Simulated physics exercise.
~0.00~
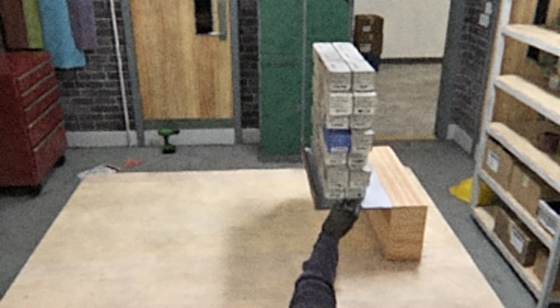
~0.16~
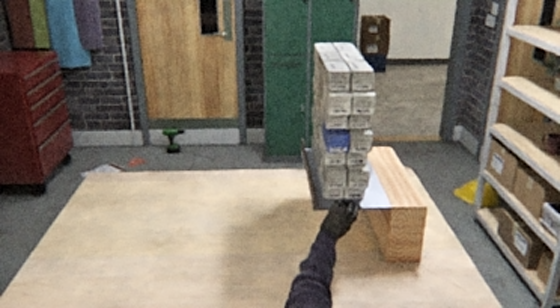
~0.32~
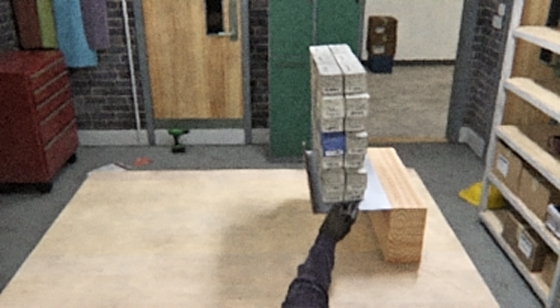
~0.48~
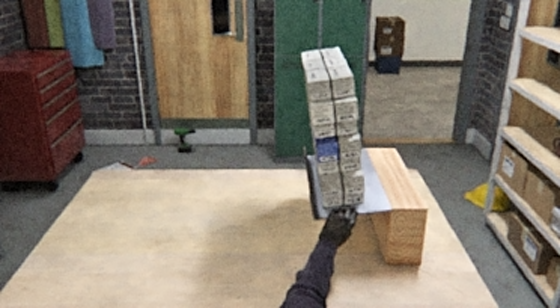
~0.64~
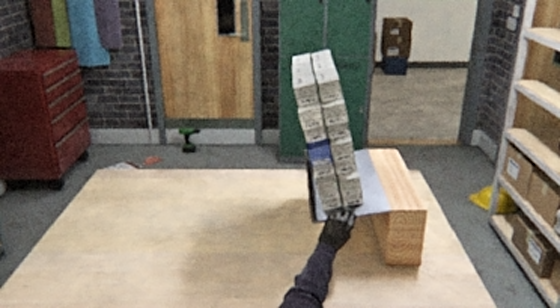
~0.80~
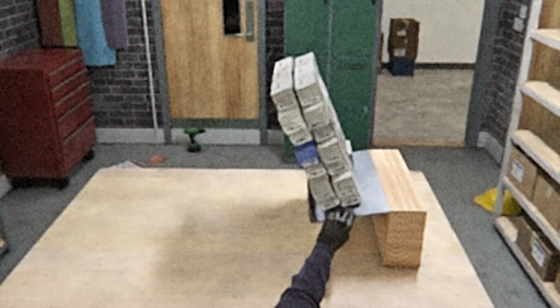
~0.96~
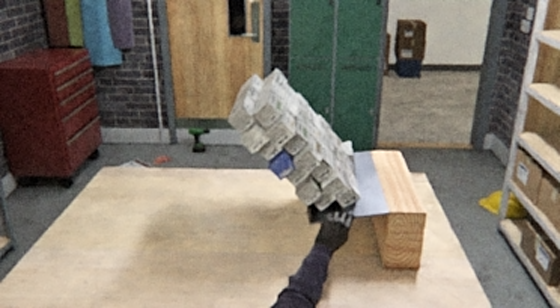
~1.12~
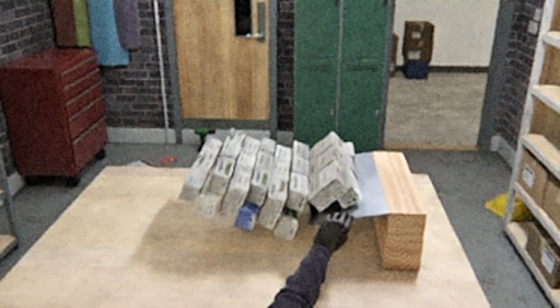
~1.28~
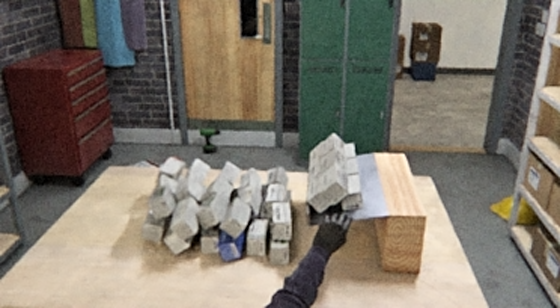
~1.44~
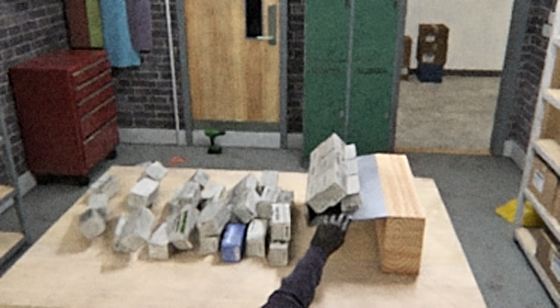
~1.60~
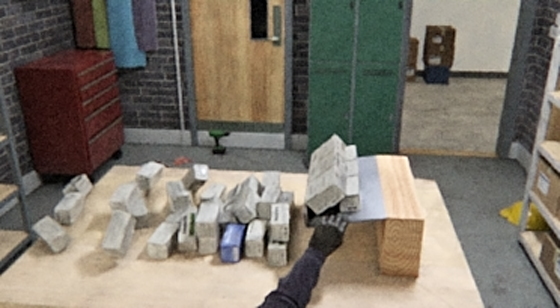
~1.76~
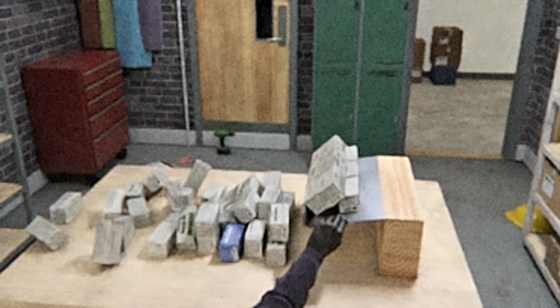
We see a gloved hand at a tray holding a tall stack of pale packets with one blue one; the stack leans left, topples and spills across the wooden table, leaving most packets scattered, the blue one among them, and a few still on the tilted tray.
